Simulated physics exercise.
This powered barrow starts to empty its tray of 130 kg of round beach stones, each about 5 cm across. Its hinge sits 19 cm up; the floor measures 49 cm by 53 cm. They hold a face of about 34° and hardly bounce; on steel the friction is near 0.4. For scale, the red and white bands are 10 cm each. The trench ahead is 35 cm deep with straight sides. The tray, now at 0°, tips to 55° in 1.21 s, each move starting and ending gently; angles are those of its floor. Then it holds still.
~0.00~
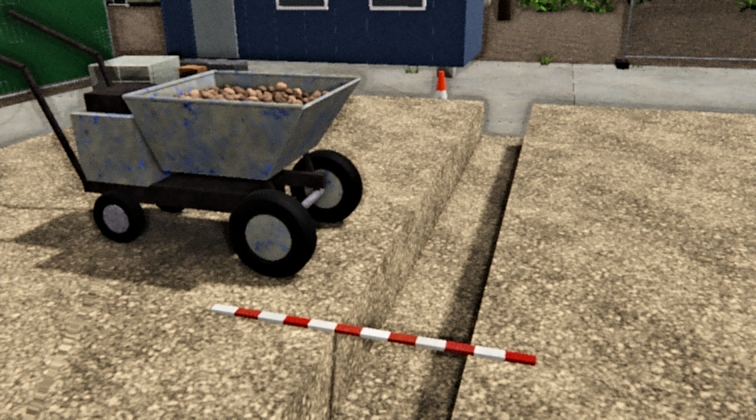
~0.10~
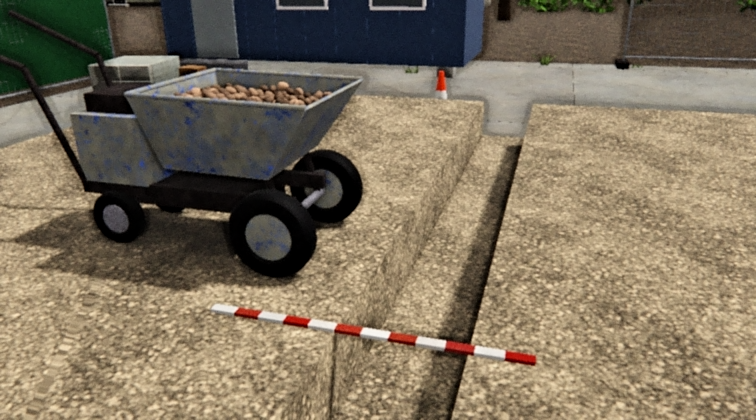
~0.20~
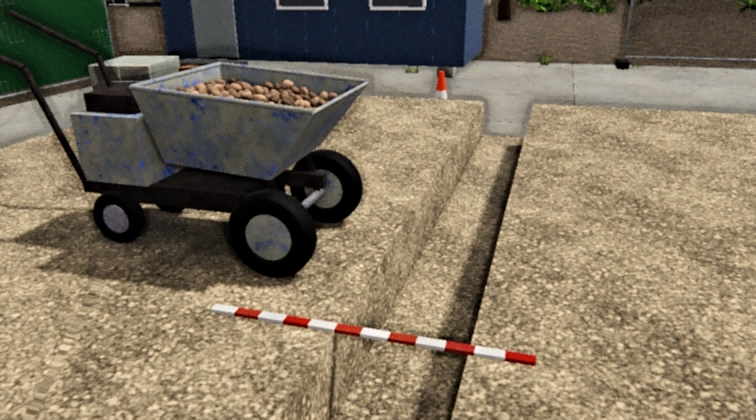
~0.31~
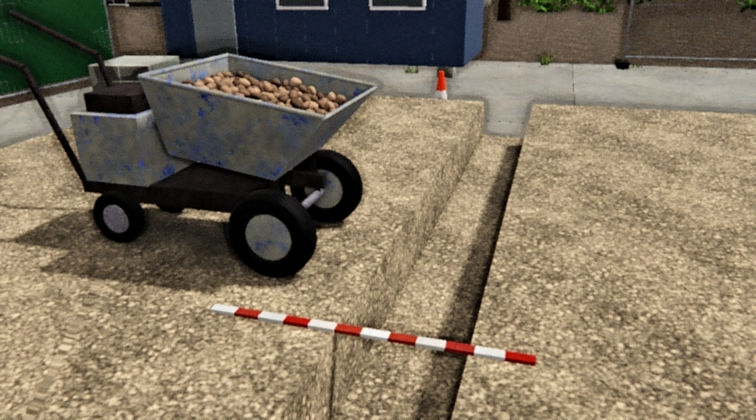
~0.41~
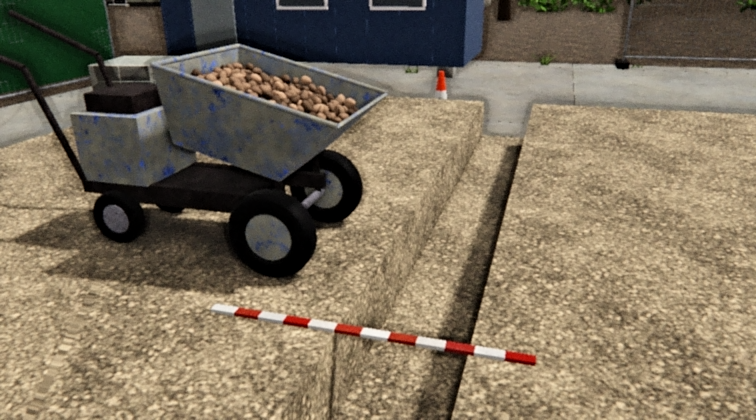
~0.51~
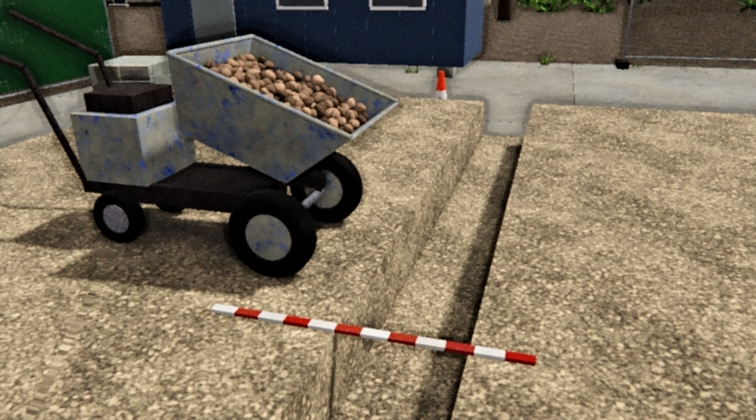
The clip opens on a small wheeled barrow with a grey, blue-flecked tray of brownish rounded stones, standing left of a narrow trench with a red and white banded pole lying across it. The tray barely moves at first, then tilts steadily, its back rising and its front lip dipping rightward.
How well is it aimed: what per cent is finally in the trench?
Roughly 47 per cent ends in the trench.
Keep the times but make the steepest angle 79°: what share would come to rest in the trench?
In that case some 90 per cent.
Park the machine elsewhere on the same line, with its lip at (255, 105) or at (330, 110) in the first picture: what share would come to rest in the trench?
About 50 and 35 per cent.
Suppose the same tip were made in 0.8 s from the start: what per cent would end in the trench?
It would be near 40 per cent.
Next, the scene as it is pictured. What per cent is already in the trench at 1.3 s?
Some 10 per cent.
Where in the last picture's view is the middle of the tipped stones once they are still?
Their middle is at about (452, 324).
After 0.9 s the floor is at 47°; 100 % in the tray; the foremost stones are at (388, 166).
After 1.3 s the floor is at 55°; 92 % in the tray, 8 % in the trench; the foremost stones are at (459, 224).
After 1.7 s the floor is at 55°; 69 % in the tray, 27 % in the trench, 4 % past the trench; the foremost stones are at (559, 278).
After 3.6 s the floor is at 55°; 48 % in the tray, 47 % in the trench, 5 % past the trench; the foremost stones are at (667, 306).
